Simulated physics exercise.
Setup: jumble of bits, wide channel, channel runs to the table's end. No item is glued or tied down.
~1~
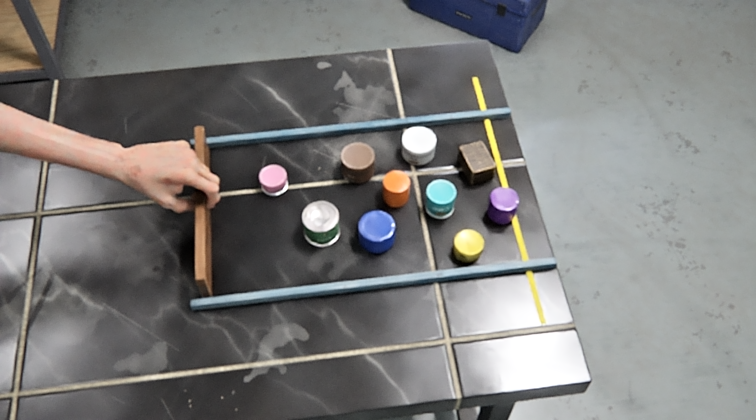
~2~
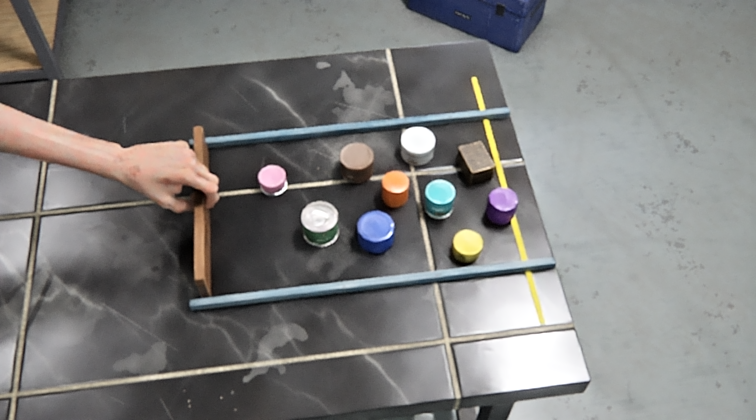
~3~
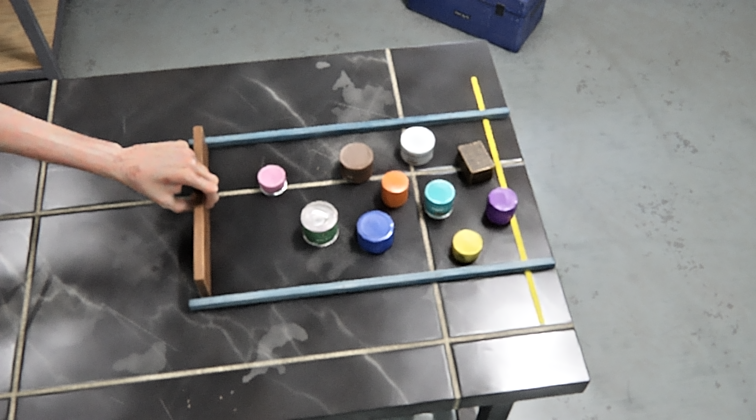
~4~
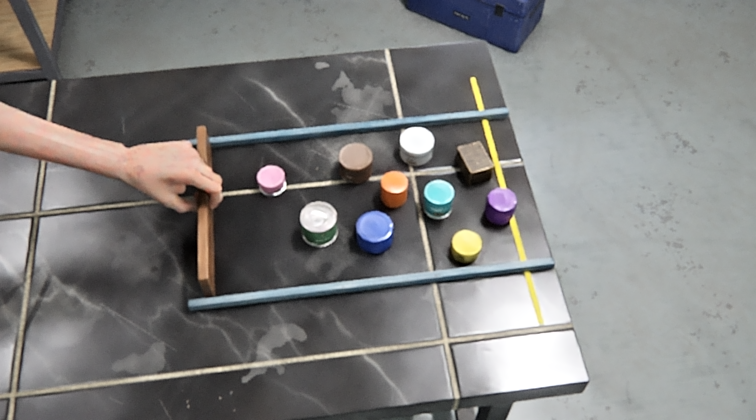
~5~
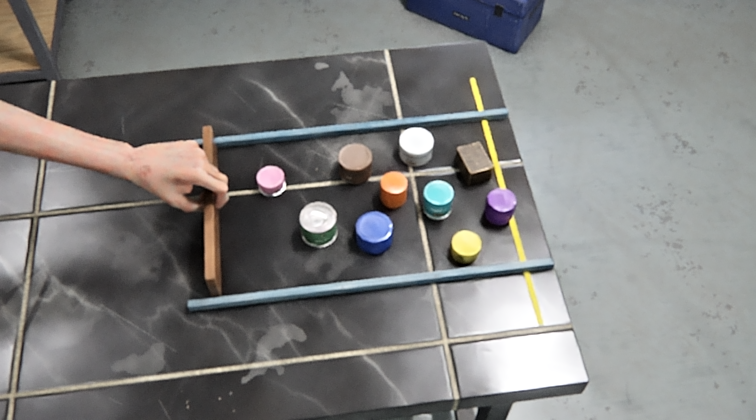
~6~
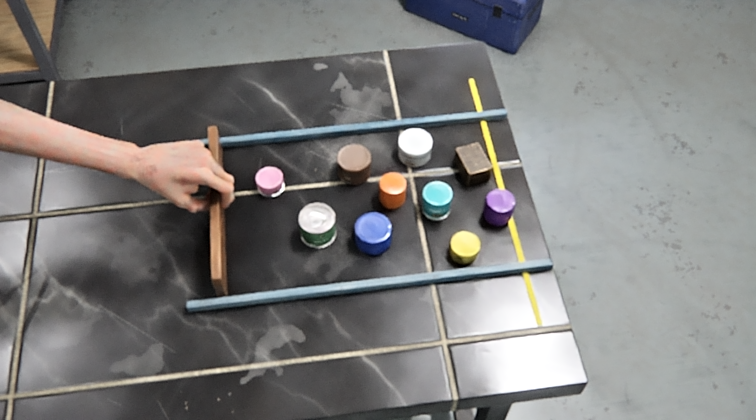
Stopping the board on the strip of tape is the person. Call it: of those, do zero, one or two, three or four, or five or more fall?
Five or more fall.
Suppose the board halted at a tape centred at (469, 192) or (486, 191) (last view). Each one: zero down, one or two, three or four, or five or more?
The first spot gives no fall at all, the second gives one or two.
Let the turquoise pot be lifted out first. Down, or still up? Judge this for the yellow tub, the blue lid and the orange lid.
Yellow tub - gone; blue lid - safe; orange lid - safe.
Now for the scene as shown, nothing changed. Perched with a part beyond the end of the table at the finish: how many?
Number: 3.
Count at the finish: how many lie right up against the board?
5.
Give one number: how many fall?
5.
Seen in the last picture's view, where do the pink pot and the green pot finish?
Reading them off: First (508, 160); then (526, 202).
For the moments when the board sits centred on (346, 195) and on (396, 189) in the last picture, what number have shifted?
I make it 4 at the first spot and 7 at the other.
Early on, none off yet; purple lid at rest near (499, 208); black block at rest near (473, 165); yellow tub at rest near (465, 248).
A while later, none off yet; purple lid at rest near (499, 208); black block at rest near (473, 165); yellow tub moving near (471, 248).
Finally, the number that fall off is five or more; lost, white tub, turquoise pot, yellow tub, black block and purple lid.
